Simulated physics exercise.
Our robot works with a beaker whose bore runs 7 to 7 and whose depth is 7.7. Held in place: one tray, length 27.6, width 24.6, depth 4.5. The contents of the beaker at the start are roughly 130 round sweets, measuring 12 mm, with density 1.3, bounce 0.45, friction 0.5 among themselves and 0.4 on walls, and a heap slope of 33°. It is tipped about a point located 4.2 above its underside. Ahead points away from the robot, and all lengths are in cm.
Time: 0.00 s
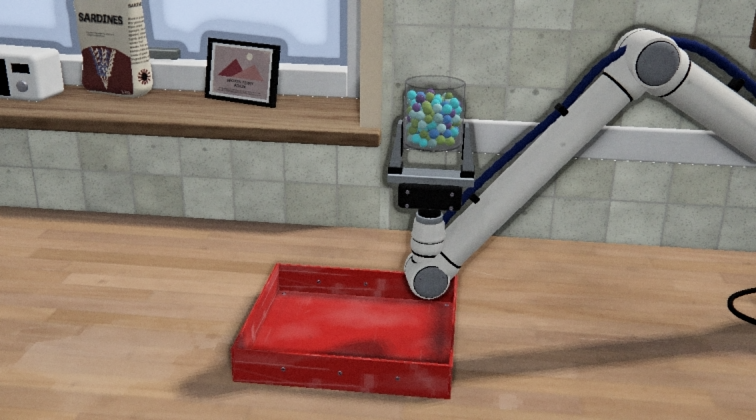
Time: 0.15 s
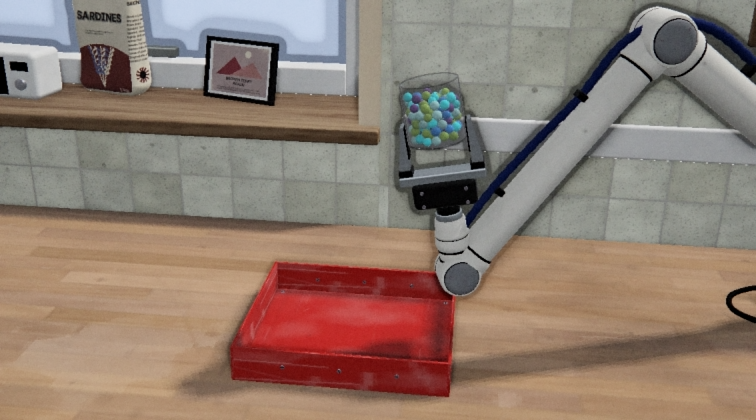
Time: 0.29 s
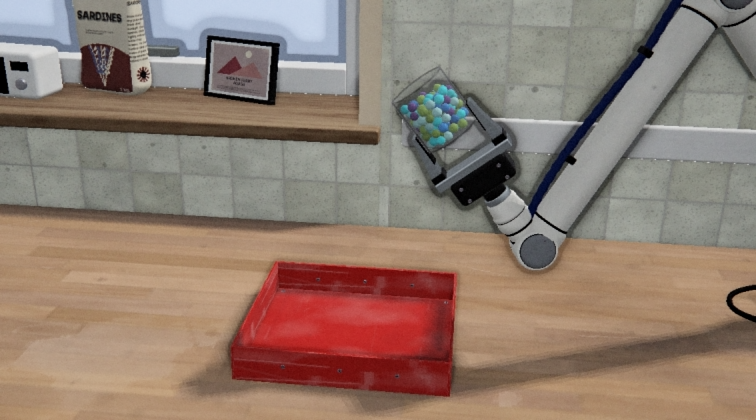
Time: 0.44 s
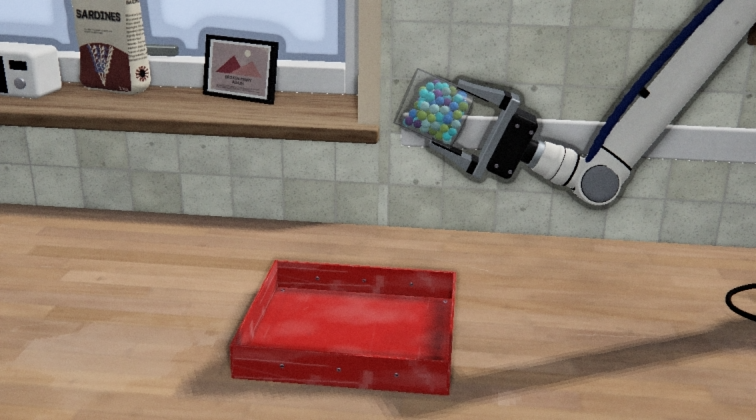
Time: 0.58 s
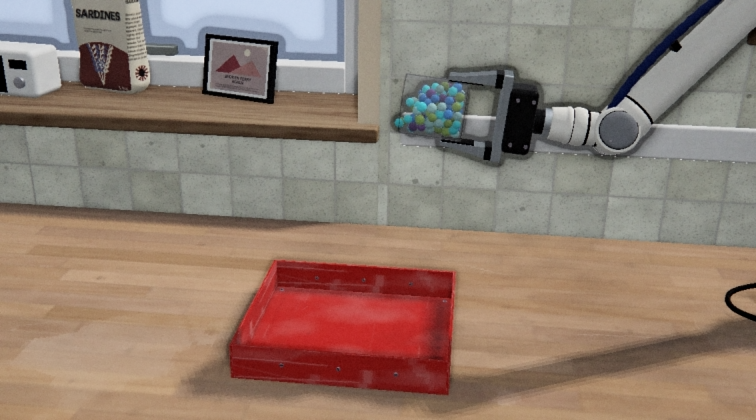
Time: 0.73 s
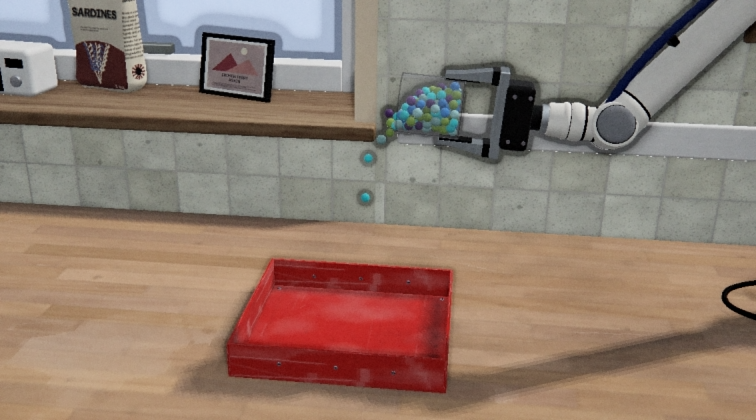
A robot arm tips a clear beaker leftward until a few colourful sweets drop out.
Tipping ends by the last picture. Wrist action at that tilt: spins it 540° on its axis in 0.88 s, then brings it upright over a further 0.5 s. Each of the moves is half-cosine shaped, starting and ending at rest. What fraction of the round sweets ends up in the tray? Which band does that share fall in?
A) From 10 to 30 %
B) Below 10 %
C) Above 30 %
The answer is C.
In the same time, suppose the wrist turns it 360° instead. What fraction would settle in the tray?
50 %.
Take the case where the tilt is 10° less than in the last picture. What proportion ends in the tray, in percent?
It comes to around 20 percent.
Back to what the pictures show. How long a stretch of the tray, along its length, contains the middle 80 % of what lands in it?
Spread length: Close to 20 cm.
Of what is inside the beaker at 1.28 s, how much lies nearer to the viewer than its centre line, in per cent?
70 per cent.
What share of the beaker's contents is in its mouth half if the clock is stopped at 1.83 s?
About 40 percent.
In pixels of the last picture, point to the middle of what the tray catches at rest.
Roughly at pixel (324, 329).
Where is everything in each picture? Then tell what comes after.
In the first frame, beaker middle at (434, 114), upright; upper third of the load around (433, 105), from x 410 to 455, top at y 95; 128 in the beaker.
In the second frame, beaker middle at (433, 112), tipped 11°; upper third of the load around (435, 103), from x 410 to 455, top at y 90.
In the third frame, beaker middle at (435, 111), tipped 38°; upper third of the load around (438, 101), from x 405 to 465, top at y 90.
In the fourth frame, beaker middle at (435, 109), tipped 68°; upper third of the load around (438, 97), from x 410 to 465, top at y 85.
In the fifth frame, beaker middle at (435, 108), tipped 85°; upper third of the load around (442, 97), from x 400 to 460, top at y 85.
In the sixth frame, beaker middle at (432, 106), tipped 86°; upper third of the load around (442, 99), from x 365 to 455, top at y 85; 124 in the beaker, 4 in flight or on a rim.
After 1.28 s, tipped 86°, highest piece 37 above the table; 92 in the beaker, 24 in the tray, 12 in flight or on a rim.
After 1.83 s, tipped 50°, highest piece 35 above the table; 68 in the beaker, 56 in the tray, 1 on the table or floor, 3 in flight or on a rim.
After 2.31 s, upright, highest piece 35 above the table; 68 in the beaker, 59 in the tray, 1 on the table or floor.
After 3.01 s, upright, highest piece 35 above the table; 68 in the beaker, 59 in the tray, 1 on the table or floor.
At rest, 68 in the beaker, 59 in the tray, 1 on the table or floor. That is 46 % in the tray.
